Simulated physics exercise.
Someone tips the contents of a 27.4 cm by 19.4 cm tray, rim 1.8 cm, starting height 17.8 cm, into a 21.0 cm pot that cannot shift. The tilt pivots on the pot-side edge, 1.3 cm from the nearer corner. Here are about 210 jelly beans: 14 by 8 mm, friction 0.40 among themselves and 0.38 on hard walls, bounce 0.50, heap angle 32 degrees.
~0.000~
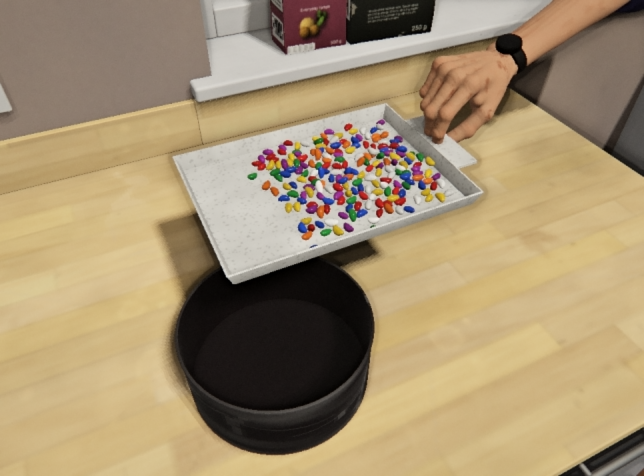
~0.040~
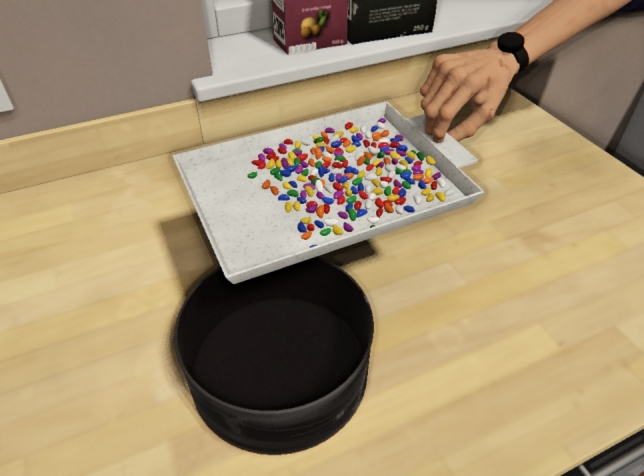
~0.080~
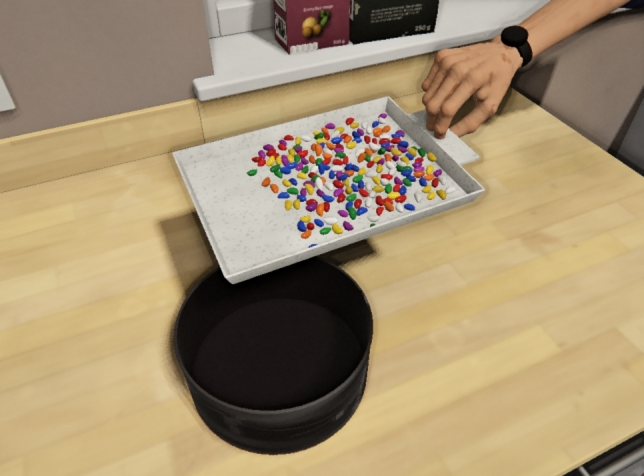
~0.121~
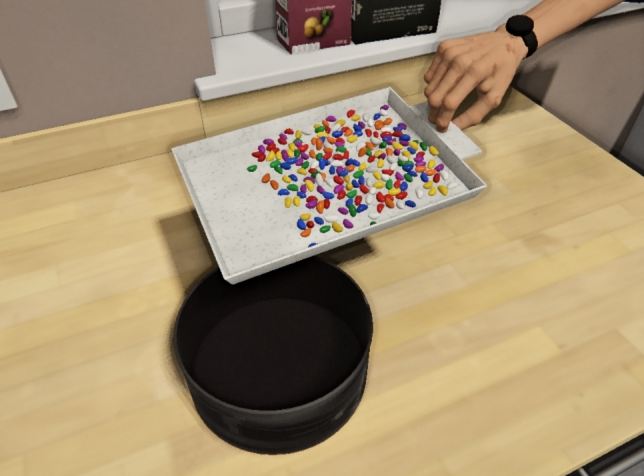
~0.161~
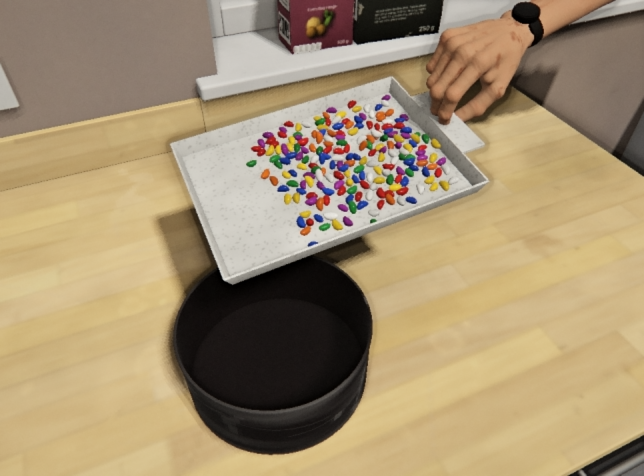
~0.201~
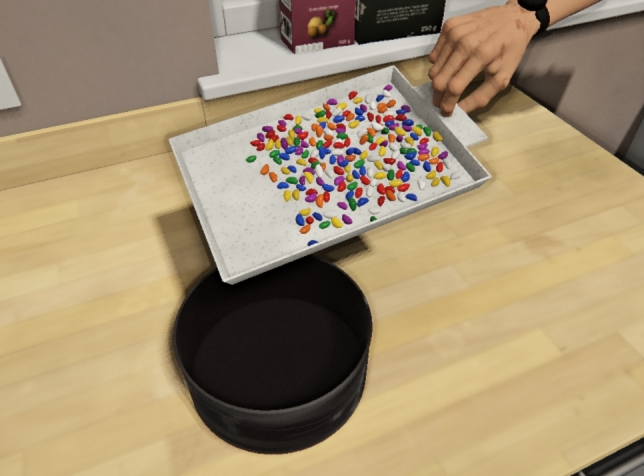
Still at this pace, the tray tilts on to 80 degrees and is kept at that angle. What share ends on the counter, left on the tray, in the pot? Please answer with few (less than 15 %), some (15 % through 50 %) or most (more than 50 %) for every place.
Counter: Few, tray: Few, pot: Most.
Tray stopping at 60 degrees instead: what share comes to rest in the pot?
In that case some 65 per cent.
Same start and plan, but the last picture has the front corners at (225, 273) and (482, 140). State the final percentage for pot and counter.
Pot 20; counter 75.
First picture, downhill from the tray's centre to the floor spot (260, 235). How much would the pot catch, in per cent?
That comes to around 55 per cent.
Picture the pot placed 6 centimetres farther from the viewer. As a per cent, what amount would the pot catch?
10 %.
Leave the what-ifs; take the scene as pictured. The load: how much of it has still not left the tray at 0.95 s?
Around 65 percent.
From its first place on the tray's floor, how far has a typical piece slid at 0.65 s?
8 cm.
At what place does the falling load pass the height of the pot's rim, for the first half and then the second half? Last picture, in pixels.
Near (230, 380) at first, near (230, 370) afterwards.
After 0.65 s, tilt 44 degrees; the tray holds 100 %, the pot 0 %.
After 0.95 s, tilt 66 degrees; the tray holds 65 %, the pot 15 %.
After 1.35 s, tilt 80 degrees; the tray holds 5 %, the pot 85 %.
By 2.2 s all is still; counter 5 %, tray 0 %, pot 90 %.
